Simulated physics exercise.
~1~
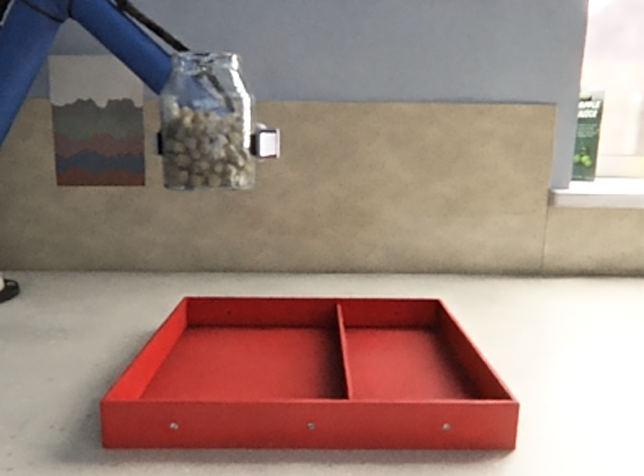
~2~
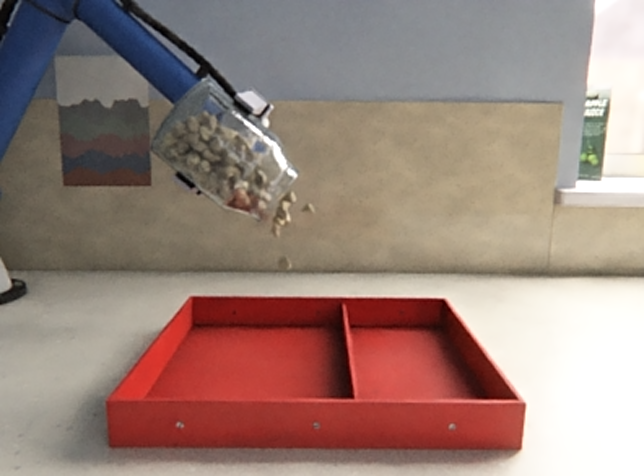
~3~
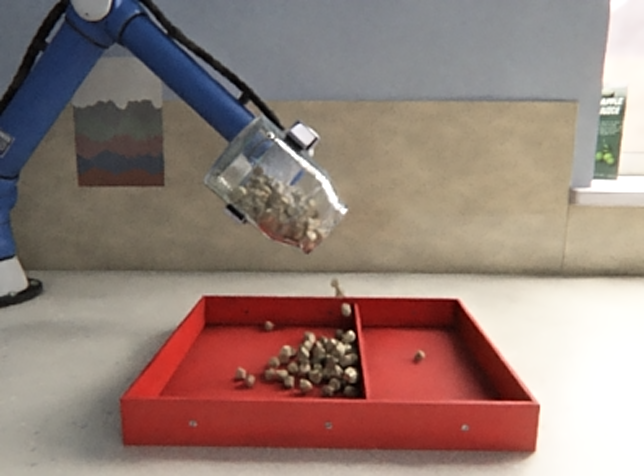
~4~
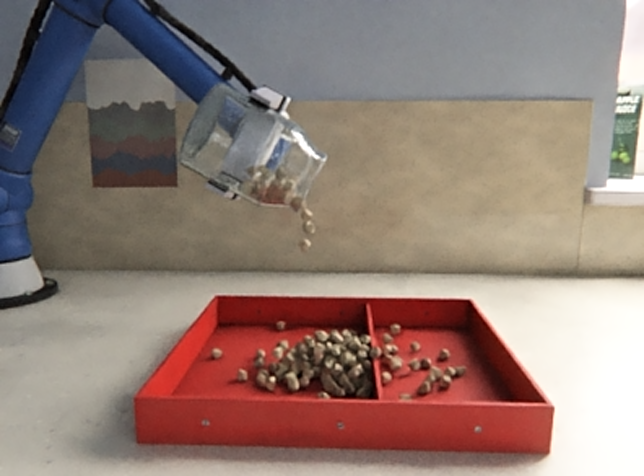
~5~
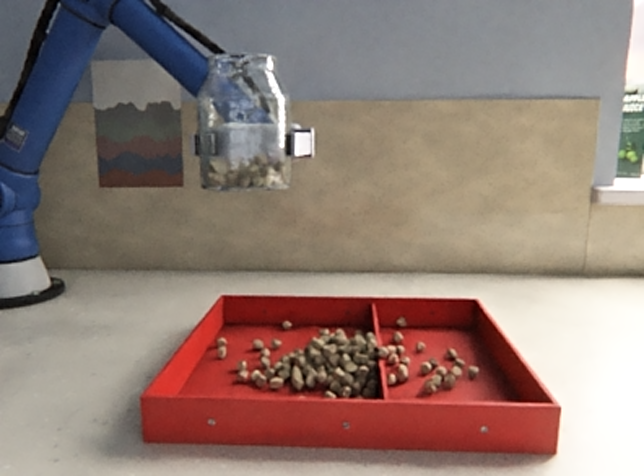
A blue robot arm holds a clear glass jar of small grey-brown pebbles above a shallow red tray, which a cross wall splits into a larger left part and a smaller right part. The tray sits on a pale tabletop seen from the front, with a beige wall, a layered picture and a window edge behind. The arm tips the jar to the right, and pebbles begin to spill from its mouth. It moves lower and pours a heap against the left side of the divider, then rises as more pebbles drop. Finally the jar stands upright again with some pebbles inside, while most lie in the left part and a few in the right.
